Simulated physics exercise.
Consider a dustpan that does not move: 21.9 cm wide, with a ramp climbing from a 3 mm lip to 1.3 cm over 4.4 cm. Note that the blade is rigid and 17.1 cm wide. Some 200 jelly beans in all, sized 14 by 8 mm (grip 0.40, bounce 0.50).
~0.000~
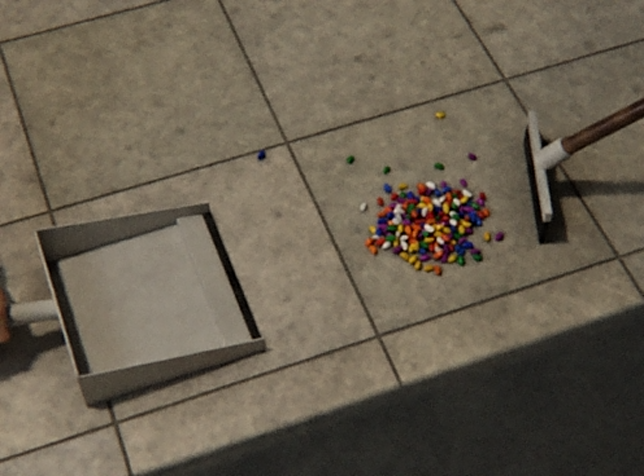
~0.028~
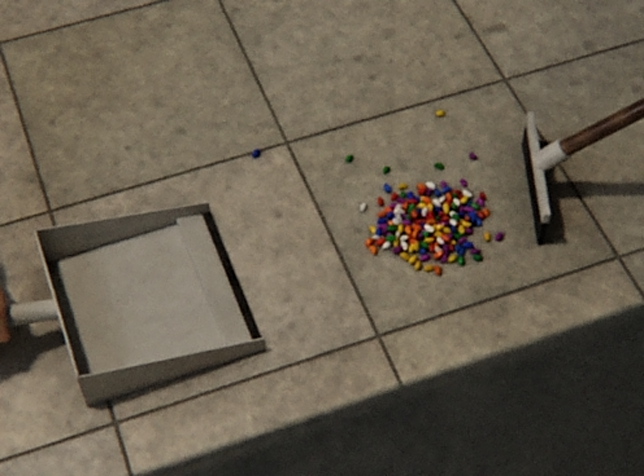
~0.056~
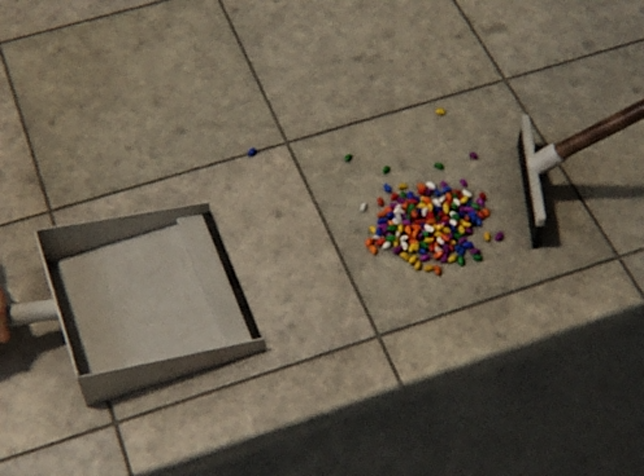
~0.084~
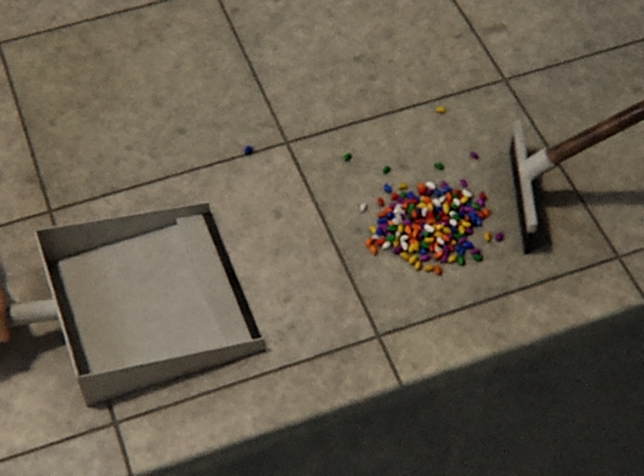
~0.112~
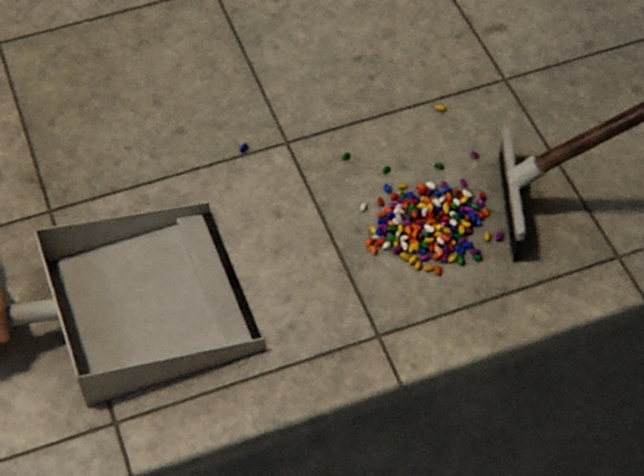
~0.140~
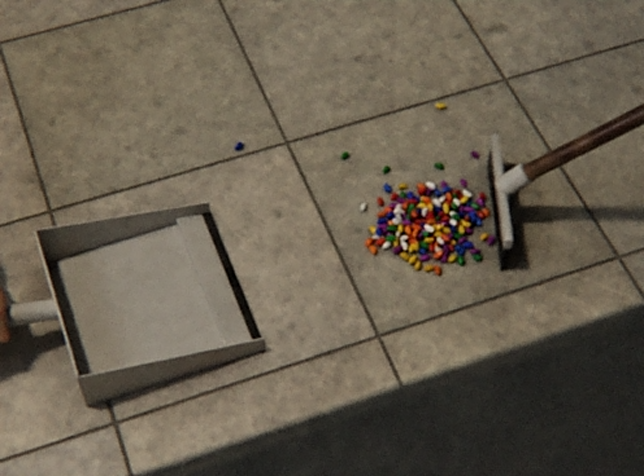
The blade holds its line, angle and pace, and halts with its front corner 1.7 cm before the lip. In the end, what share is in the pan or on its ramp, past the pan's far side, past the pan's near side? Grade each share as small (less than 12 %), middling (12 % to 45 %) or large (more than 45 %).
Pan - small, far side - small, near side - small.
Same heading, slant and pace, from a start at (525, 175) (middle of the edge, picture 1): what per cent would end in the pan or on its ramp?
Something close to 5 percent.
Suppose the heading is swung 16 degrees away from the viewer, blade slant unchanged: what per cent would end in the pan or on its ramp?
Then about 15 per cent.
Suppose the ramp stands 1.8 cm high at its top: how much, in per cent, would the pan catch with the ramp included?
0 per cent.
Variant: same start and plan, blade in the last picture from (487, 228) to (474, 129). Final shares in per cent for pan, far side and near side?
You'd see pan at 20, far at 25 and near at 5.
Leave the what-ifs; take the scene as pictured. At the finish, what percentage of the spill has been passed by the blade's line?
Near 55 percent, give or take.
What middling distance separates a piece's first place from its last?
Median shift: Approx. 12 cm.
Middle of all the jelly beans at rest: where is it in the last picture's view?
Centre at rest: Approx. (318, 241) px.
After 0.35 s, middle of the blade 20 cm from the lip; 0 % over the lip, far side 0 %, near side 0 %.
After 0.49 s, middle of the blade 10 cm from the lip; 0 % over the lip, far side 0 %, near side 5 %.
After 0.76 s, middle of the blade 5 cm from the lip; 0 % over the lip, far side 5 %, near side 5 %.
At rest (2.8 s), pan 5 %, far side 5 %, near side 5 %, in front of the lip or behind the blade 85 %.
